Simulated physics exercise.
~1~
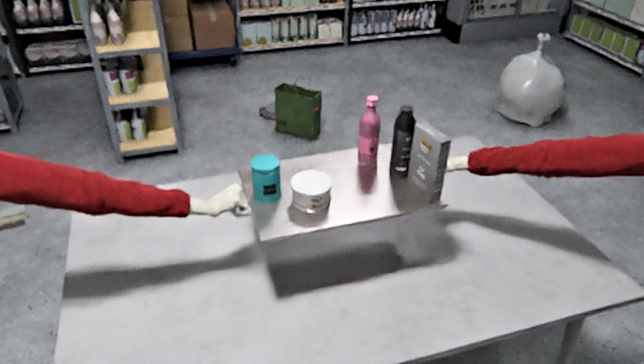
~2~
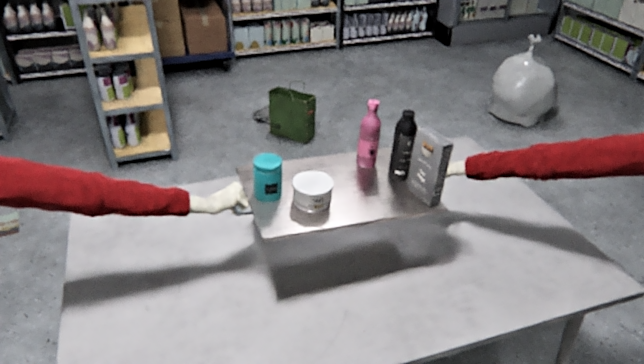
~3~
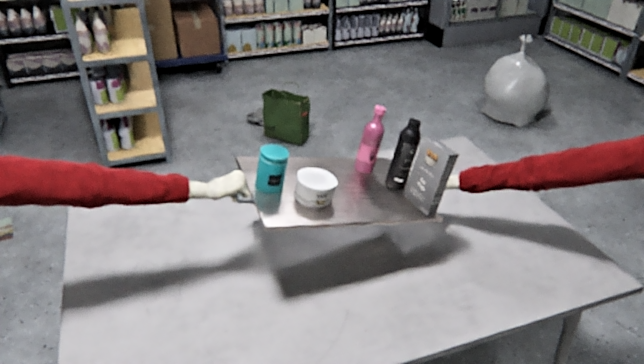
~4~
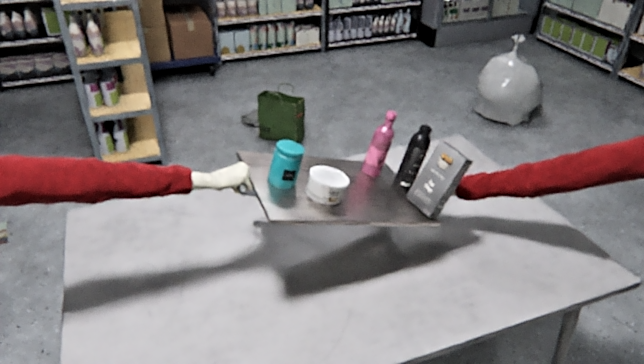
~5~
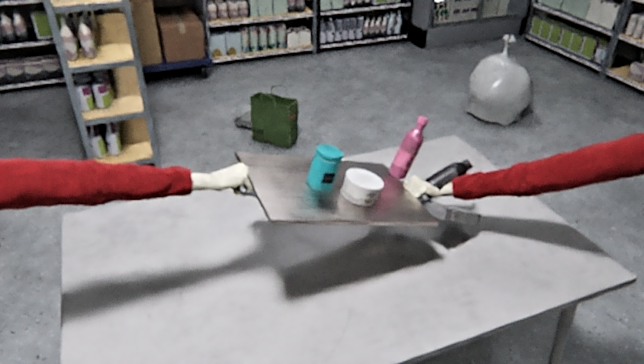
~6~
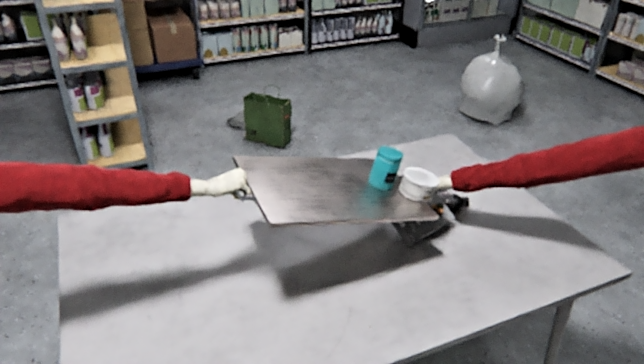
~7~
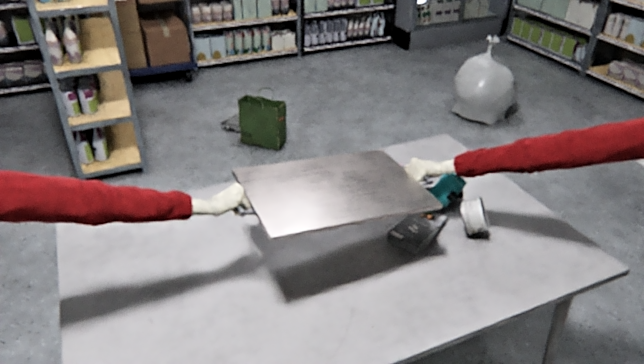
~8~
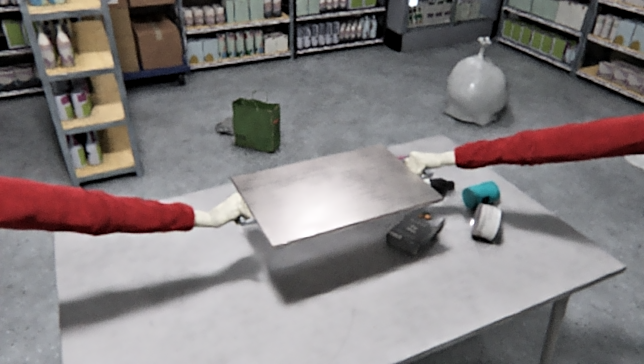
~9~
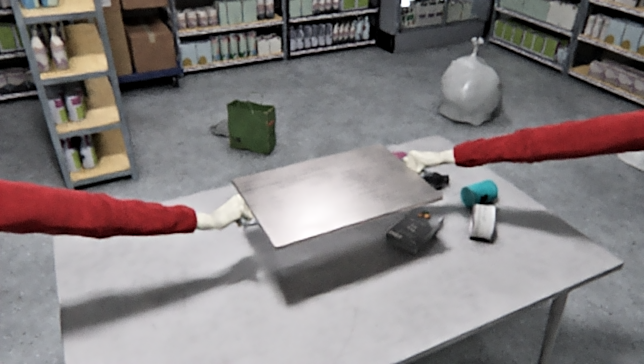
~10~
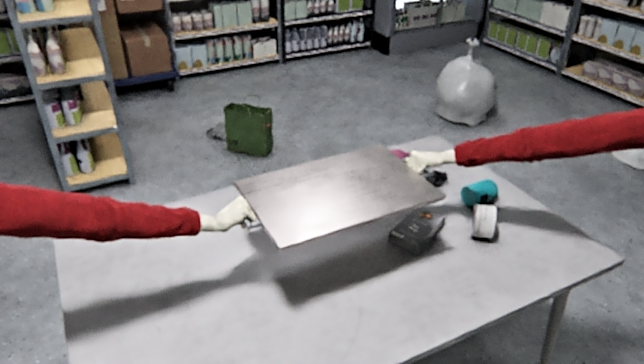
Hand-held tray tipping down to the right, toiletries sliding off onto the table, then levelling out empty beside the fallen items.
